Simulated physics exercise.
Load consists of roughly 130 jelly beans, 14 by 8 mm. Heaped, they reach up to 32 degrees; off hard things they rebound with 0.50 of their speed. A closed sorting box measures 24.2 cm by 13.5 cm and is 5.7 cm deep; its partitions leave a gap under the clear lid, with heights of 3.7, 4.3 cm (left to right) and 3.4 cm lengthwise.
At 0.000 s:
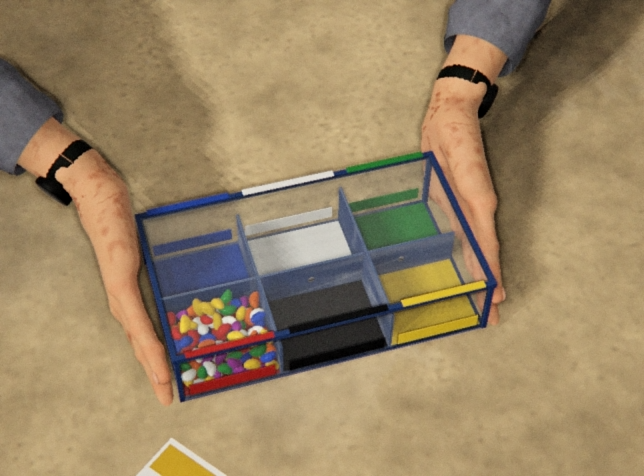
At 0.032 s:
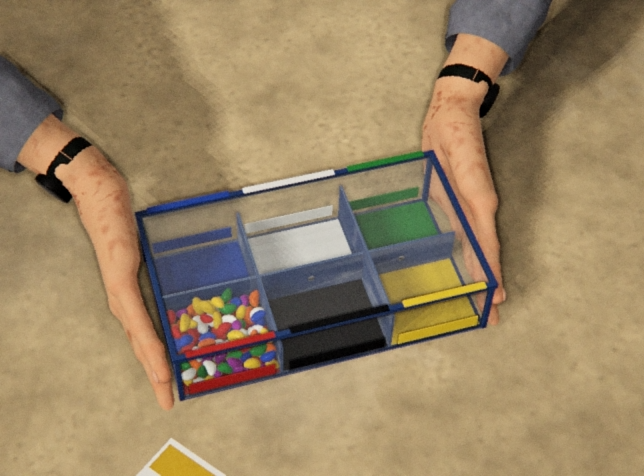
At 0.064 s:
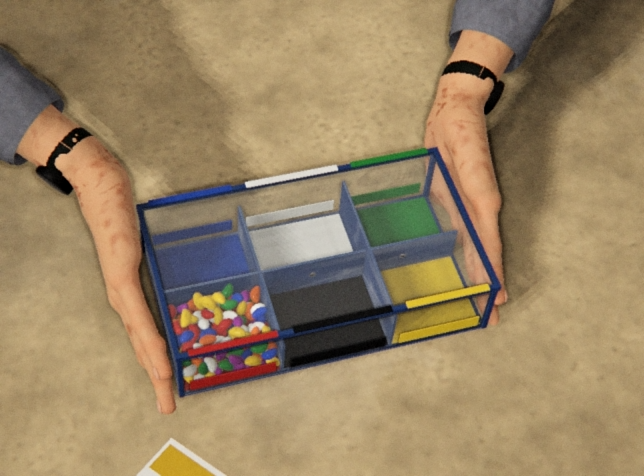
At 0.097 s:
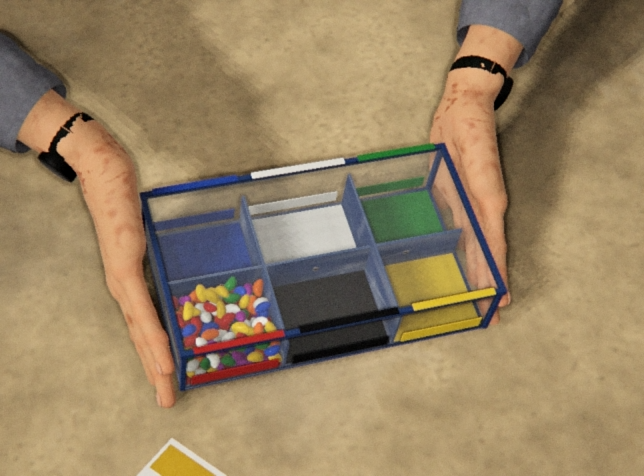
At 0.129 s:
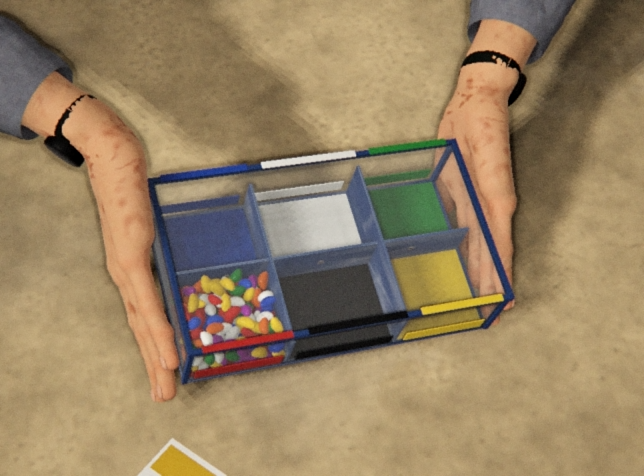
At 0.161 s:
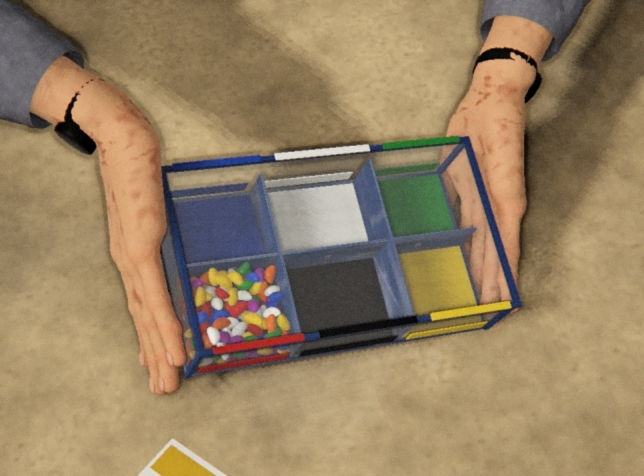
A clear, closed sorting box was tilted gradually down toward its right front corner by two hands gripping its sides, while the colorful jelly beans stayed in the red section at the left front.
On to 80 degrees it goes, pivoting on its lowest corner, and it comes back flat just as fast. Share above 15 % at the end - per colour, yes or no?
Red yes, blue no, green no, yellow no, white no, black no.
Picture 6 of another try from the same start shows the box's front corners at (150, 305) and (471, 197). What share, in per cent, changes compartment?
My guess is close to 50 per cent.
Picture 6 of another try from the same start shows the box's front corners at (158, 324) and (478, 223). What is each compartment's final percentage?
Each compartment ends with this per cent: Red 70, blue 30, green 0, yellow 0, white 0 and black 0.
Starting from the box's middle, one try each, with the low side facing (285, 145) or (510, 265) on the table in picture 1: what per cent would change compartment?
Roughly 55 per cent on the first try and 45 per cent on the second.
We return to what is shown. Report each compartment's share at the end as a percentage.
Final shares: Red 90 %; blue 0 %; green 0 %; yellow 0 %; white 0 %; black 10 %.
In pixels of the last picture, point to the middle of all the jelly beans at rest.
Estimated resting centre: Around (236, 353).
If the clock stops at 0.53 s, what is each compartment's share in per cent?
You'd find red at 95, blue at 0, green at 0, yellow at 0, white at 0 and black at 5 per cent.
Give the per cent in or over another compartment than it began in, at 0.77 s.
Roughly 10 percent of it.
After 0.53 s, tilt 78 degrees; red 95 %, black 5 %.
After 0.77 s, tilt 32 degrees; red 90 %, black 10 %.
After 1.13 s, tilt 0 degrees; red 90 %, black 10 %.
At rest (1.4 s), red 90 %, blue 0 %, green 0 %, yellow 0 %, white 0 %, black 10 %.
